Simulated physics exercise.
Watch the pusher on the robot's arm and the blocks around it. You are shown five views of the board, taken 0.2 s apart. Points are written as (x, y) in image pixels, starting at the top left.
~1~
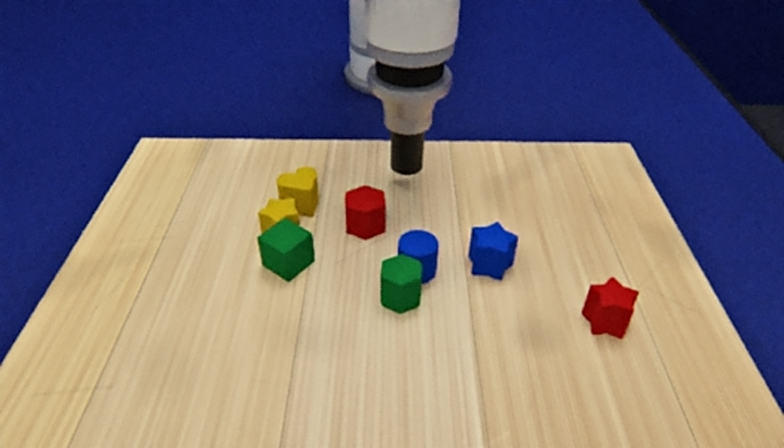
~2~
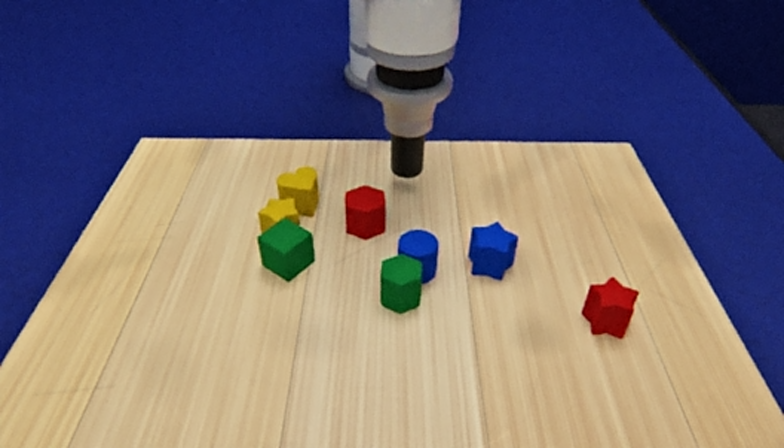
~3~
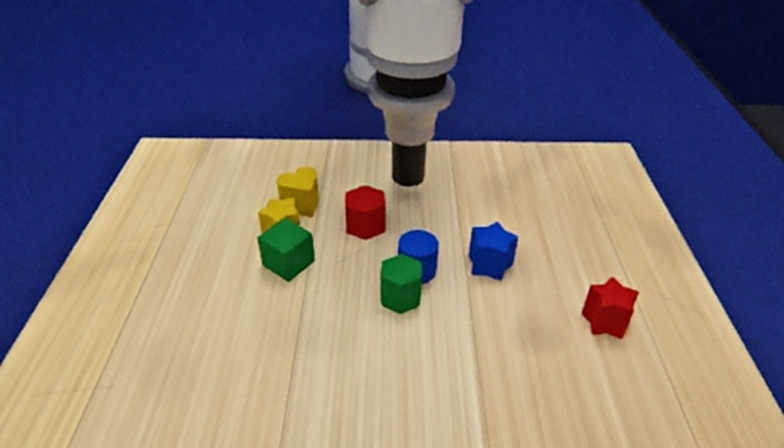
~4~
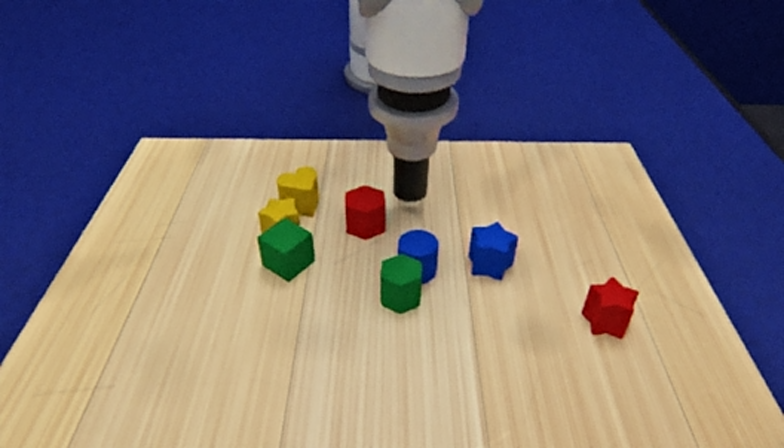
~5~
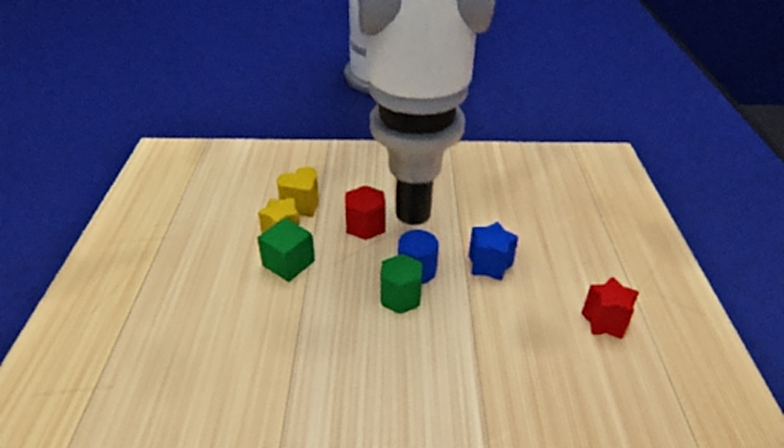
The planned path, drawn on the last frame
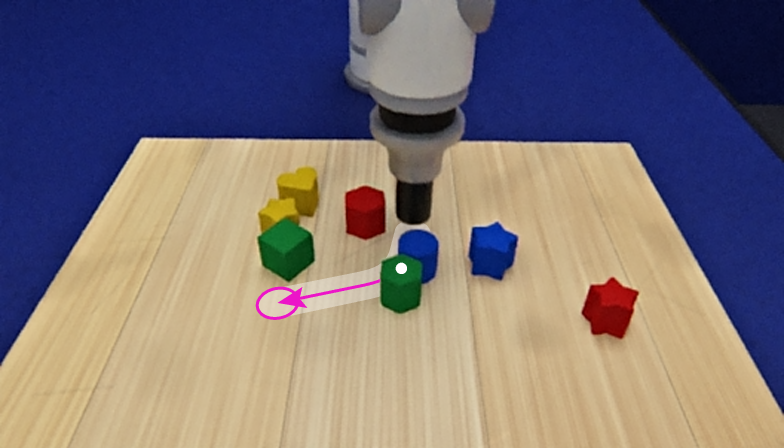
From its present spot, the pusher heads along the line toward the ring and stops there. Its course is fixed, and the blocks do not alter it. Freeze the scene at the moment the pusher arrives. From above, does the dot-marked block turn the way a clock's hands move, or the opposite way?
Top view: Clockwise.
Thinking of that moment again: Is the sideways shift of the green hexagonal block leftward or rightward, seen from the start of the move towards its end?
Goes left.
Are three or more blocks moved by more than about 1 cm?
No
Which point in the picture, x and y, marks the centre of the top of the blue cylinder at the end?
The blue cylinder ends near (422, 266).
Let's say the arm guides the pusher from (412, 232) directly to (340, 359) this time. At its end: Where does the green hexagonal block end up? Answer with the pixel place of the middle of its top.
If I read the scene right, the answer is (403, 301).
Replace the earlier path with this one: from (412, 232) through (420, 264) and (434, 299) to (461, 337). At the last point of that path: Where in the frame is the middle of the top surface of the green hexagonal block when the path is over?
Near (387, 311).
The line goes from (412, 232) over (398, 270) and (342, 290) to (278, 303); the dot is on the green hexagonal block.
What follows on the original path. One third of the way, pusher (398, 253); green hexagonal block (401, 292), turned 45° clockwise; blue cylinder (423, 265).
Two thirds of the way, pusher (339, 272); green hexagonal block (401, 294), turned 50° clockwise; blue cylinder (422, 266).
At the end, pusher (275, 285); green four-sided block unmoved; green hexagonal block (401, 294), turned 50° clockwise; blue cylinder (422, 266).
